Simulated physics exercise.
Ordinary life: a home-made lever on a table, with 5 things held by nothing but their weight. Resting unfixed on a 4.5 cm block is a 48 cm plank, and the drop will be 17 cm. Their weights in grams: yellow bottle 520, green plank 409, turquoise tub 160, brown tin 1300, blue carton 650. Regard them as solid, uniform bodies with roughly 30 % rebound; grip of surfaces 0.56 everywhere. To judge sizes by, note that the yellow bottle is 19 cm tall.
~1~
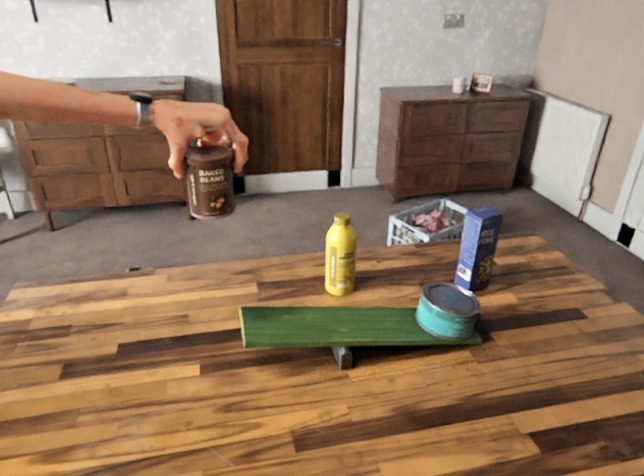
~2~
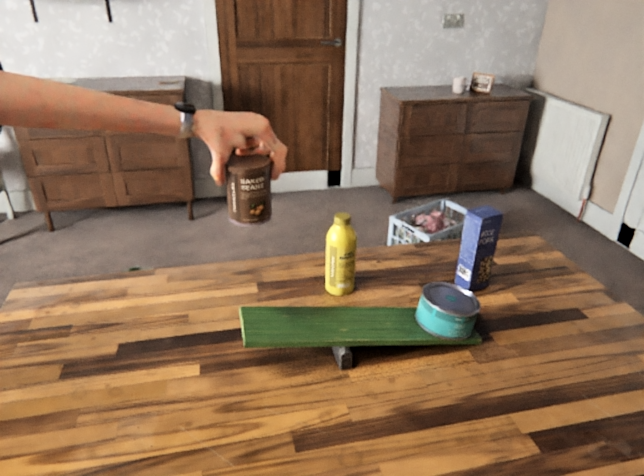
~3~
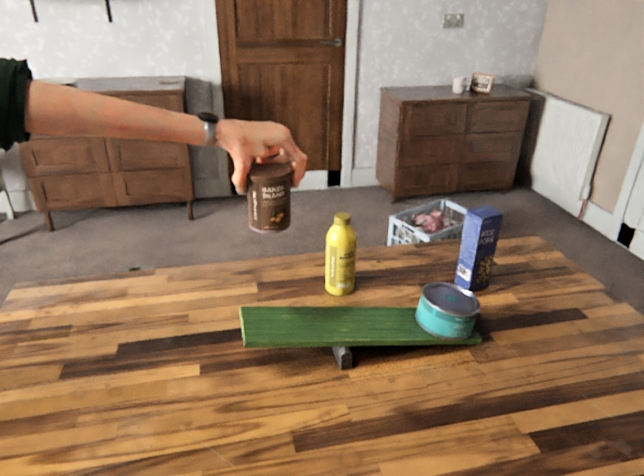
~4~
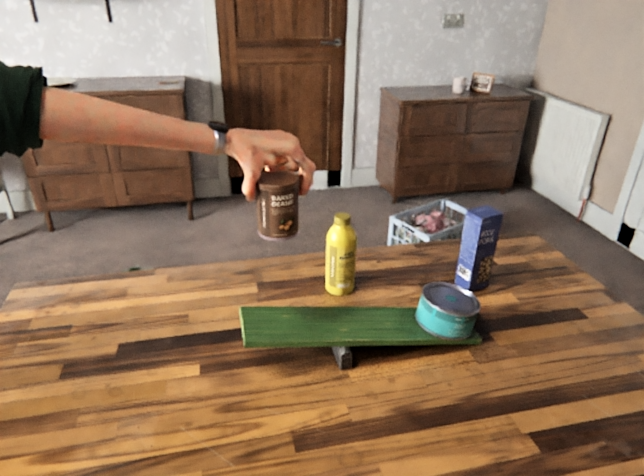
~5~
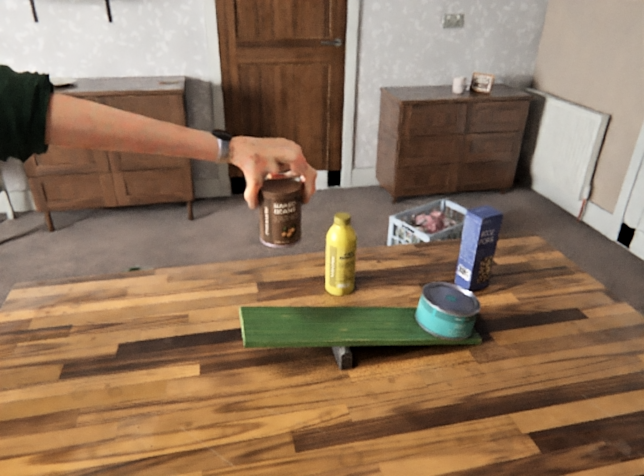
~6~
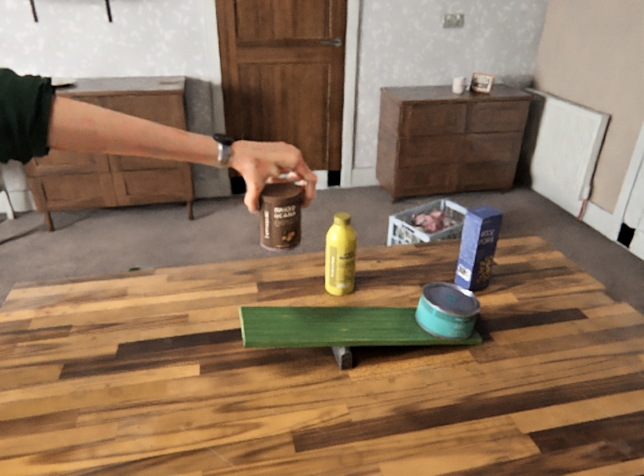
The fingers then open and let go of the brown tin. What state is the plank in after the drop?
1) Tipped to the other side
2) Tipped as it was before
Answer: 1.
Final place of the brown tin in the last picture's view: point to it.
At roughly (266, 327).
Then, 0.40 s past the last view, plank at 6°, tipped the other way; brown tin at 4° to upright near (274, 313); turquoise tub at 57° to upright.
Then, 0.80 s past the last view, plank at 14°, tipped the other way; brown tin at 14° to upright near (266, 327); turquoise tub on its side.
Then, 1.20 s past the last view, brown tin resting near (266, 327).
Finally, plank at 14°, tipped the other way; not toppled but over 4 cm from the start, turquoise tub and brown tin; the other 3 still in place (within 4 cm). Final places as that camera would see them, brown tin near (266, 327). The plank comes down at its raised end.
